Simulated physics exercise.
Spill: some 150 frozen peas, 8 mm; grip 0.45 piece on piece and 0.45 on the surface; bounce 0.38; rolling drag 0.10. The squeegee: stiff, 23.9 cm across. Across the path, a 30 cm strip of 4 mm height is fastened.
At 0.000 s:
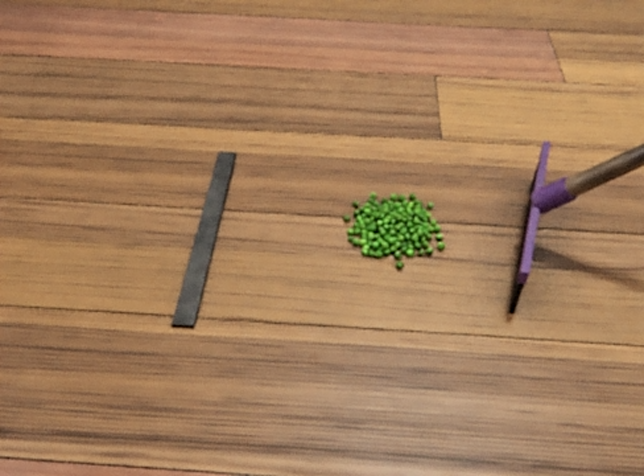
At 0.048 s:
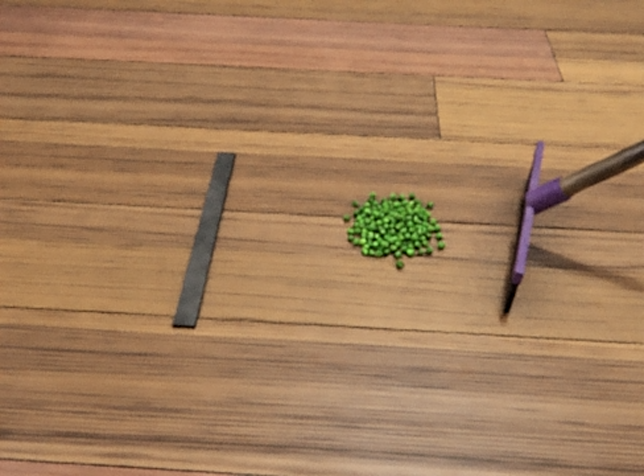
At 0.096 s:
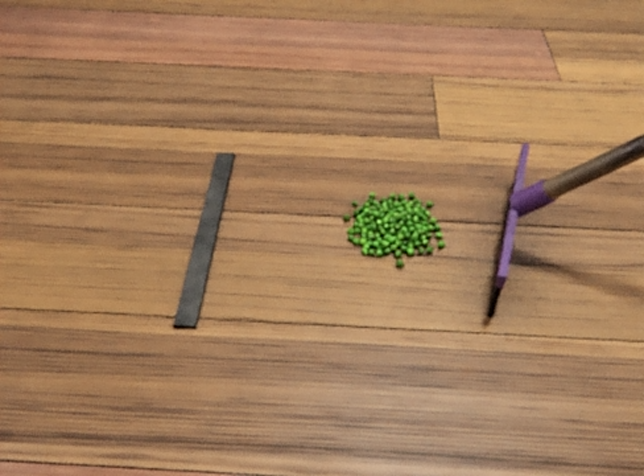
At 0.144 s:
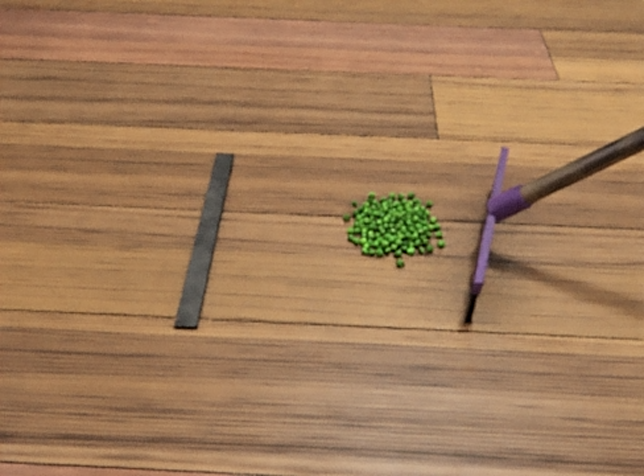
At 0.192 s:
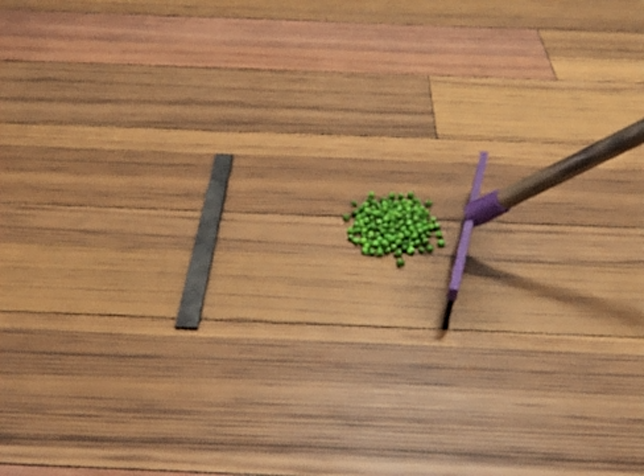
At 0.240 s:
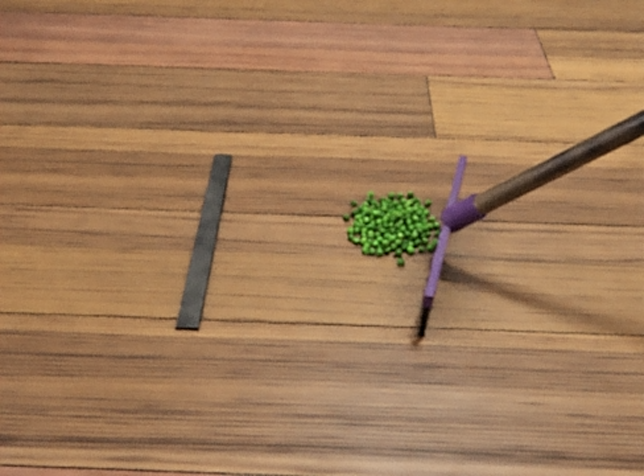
A purple squeegee on a long handle slid left across a wooden floor toward a small heap of green peas, reaching its right edge, while a dark flat strip lay still beyond the pile.
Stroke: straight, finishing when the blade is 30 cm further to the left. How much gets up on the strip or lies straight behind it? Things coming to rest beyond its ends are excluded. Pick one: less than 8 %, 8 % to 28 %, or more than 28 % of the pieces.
I would say less than 8 % of the pieces.
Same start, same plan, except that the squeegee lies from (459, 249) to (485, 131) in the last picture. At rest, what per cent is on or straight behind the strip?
More than 0.
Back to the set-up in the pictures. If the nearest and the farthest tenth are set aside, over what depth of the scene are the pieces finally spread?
Estimated depth: Near 16 cm.
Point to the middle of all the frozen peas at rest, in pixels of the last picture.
The middle ends up roughly at (282, 214).
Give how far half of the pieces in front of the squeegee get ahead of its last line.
5 cm.
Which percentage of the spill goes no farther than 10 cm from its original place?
About 40 per cent.
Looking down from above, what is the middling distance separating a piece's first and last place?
About 14 cm.
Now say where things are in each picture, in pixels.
Squeegee from (523, 278) to (545, 150); moved 0.0 cm; pieces shifted so far, 0; middle of the spill at (394, 222); strip at (208, 227), in the first picture.
Squeegee from (517, 278) to (539, 150); moved 0.7 cm; pieces shifted so far, 0; middle of the spill at (393, 221), in the second picture.
Squeegee from (501, 282) to (524, 153); moved 2.8 cm; pieces shifted so far, 0; middle of the spill at (393, 221), in the third picture.
Squeegee from (477, 288) to (503, 157); moved 5.7 cm; pieces shifted so far, 0; middle of the spill at (393, 221), in the fourth picture.
Squeegee from (453, 294) to (483, 161); moved 8.6 cm; pieces shifted so far, 0; middle of the spill at (393, 220), in the fifth picture.
Squeegee from (428, 301) to (462, 165); moved 11.5 cm; pieces shifted so far, 1; middle of the spill at (393, 220); strip at (207, 229). Its speed is about 0.60 m/s, heading 24 degrees towards the viewer, in the sixth picture.
After 0.45 s, squeegee 24 cm from its start, spill 14 cm wide; elsewhere 100 %.
Then, at 0.66 s, squeegee 33 cm from its start, spill 17 cm wide; elsewhere 100 %.
Then, at 0.84 s, squeegee 33 cm from its start, spill 18 cm wide; elsewhere 100 %.
In the end, at 1.1 s, on or straight behind the strip 0 %, elsewhere 100 %.
